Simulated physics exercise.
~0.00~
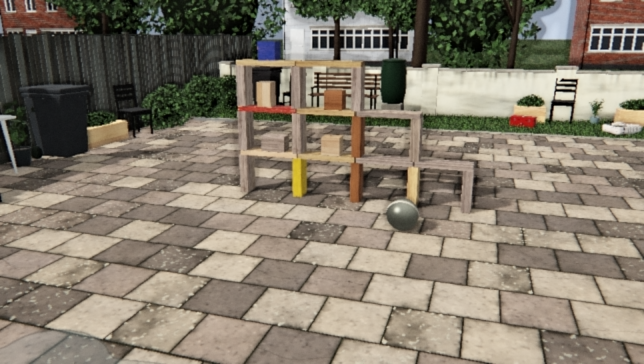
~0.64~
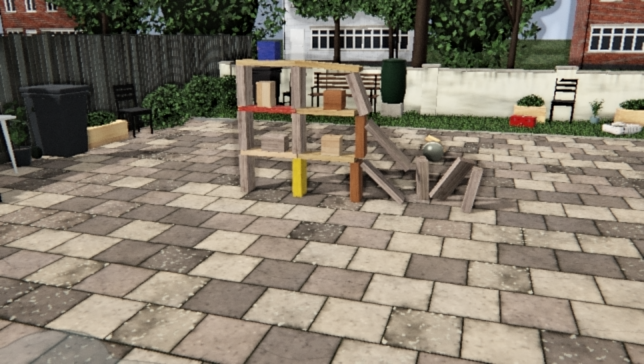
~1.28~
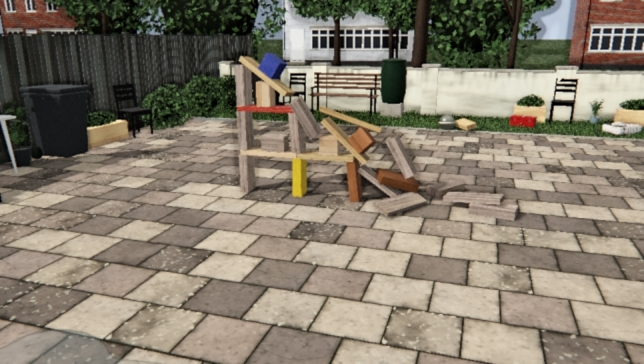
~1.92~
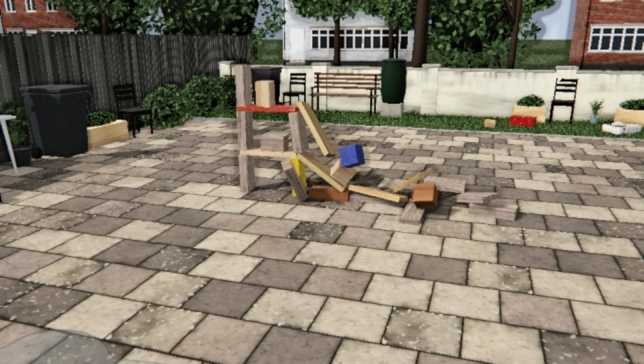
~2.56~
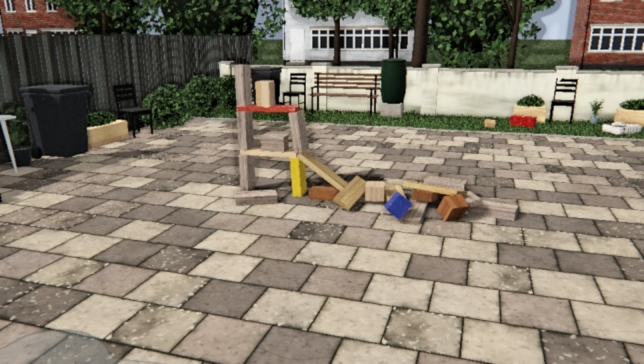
A steel ball rolls into the right side of a three-level post-and-plank building on a patio, knocking out the lower posts, and the right and upper parts collapse, bringing the blue block down to the paving, while the left part stands with the red plank still in place.
